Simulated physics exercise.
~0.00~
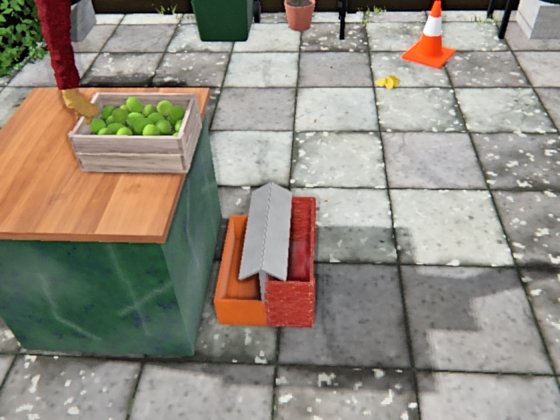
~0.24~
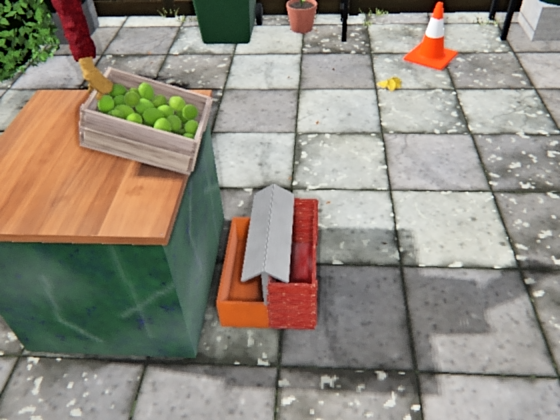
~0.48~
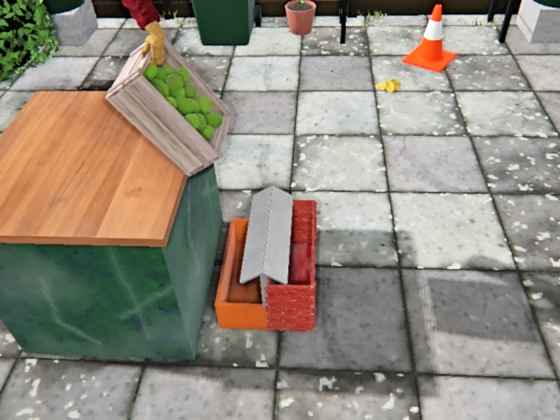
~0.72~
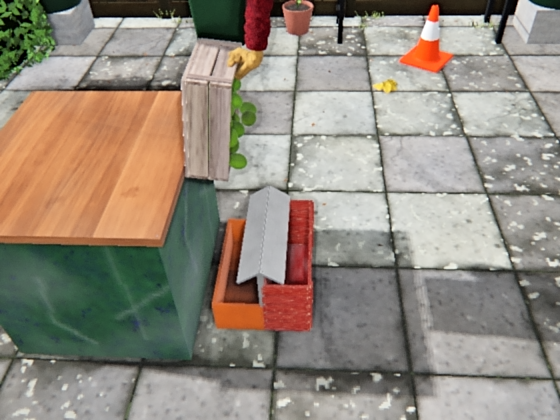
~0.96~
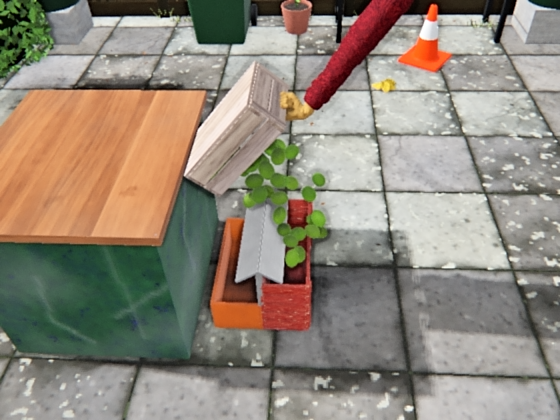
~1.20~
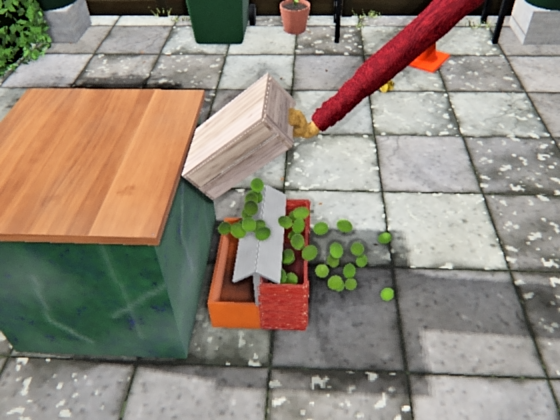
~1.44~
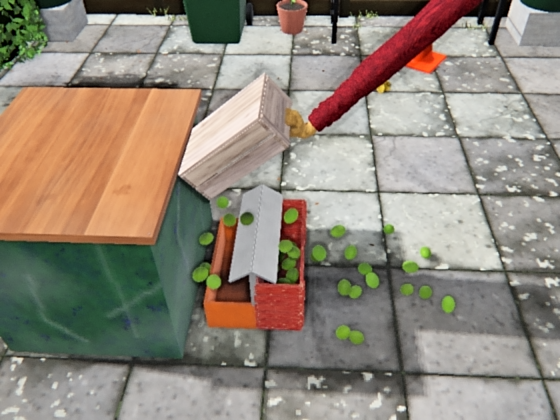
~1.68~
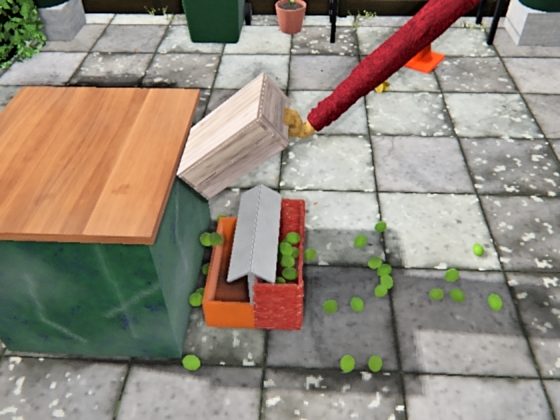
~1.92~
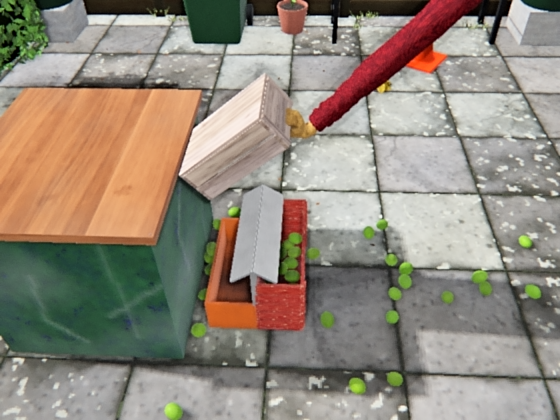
On a paved patio, a red-sleeved arm with a tan hand tips a wooden box of limes over the end of a wood-topped green bench, spilling them toward an orange box and a red box below; some settle in the red box while others scatter across the paving.
